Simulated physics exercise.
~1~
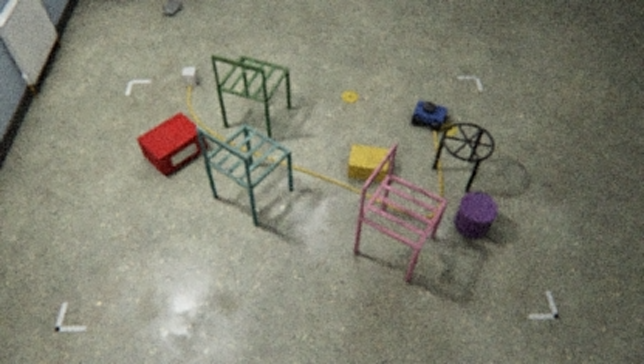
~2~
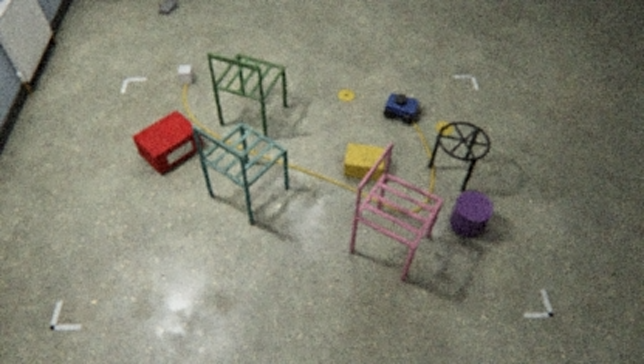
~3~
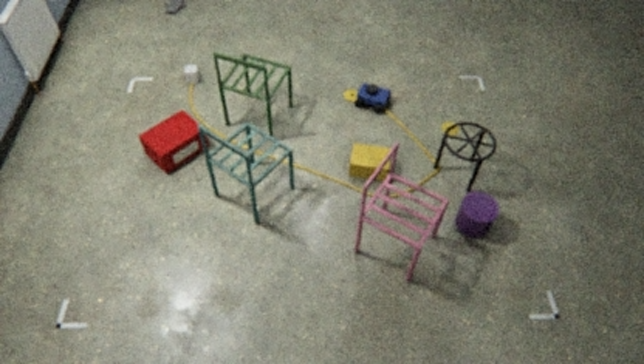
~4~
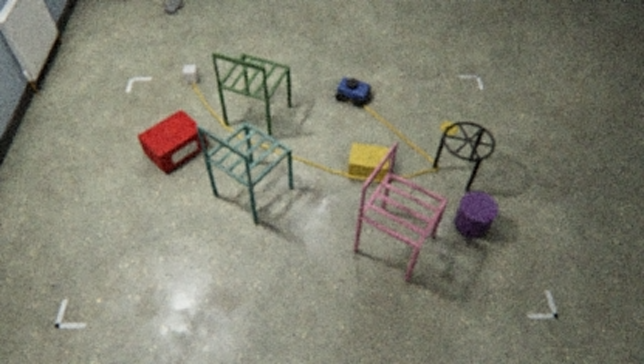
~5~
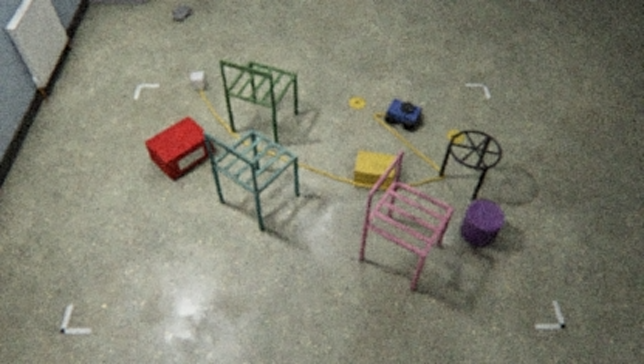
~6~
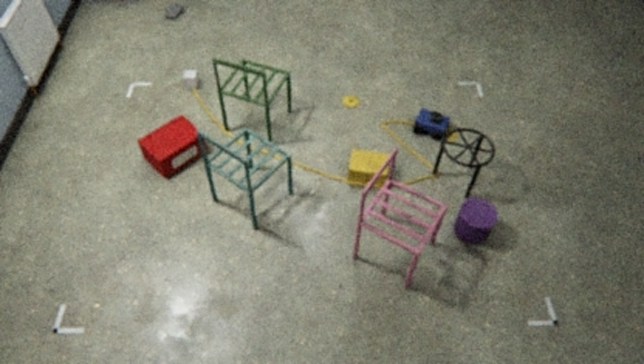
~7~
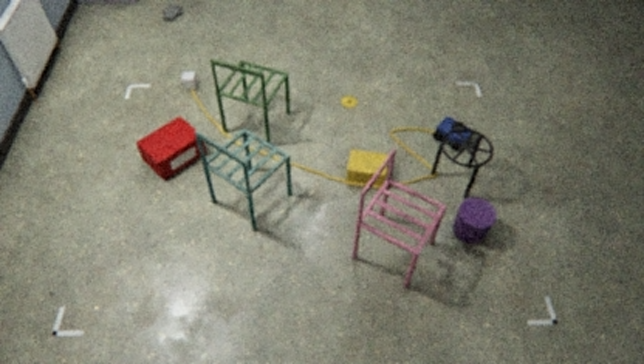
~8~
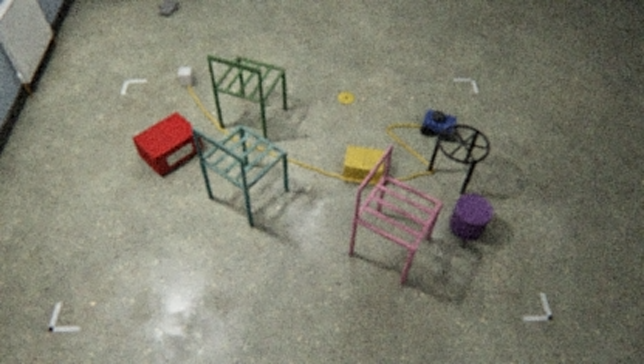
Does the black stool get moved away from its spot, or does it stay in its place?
The black stool stays in its place, even though the cart comes right up beside it.
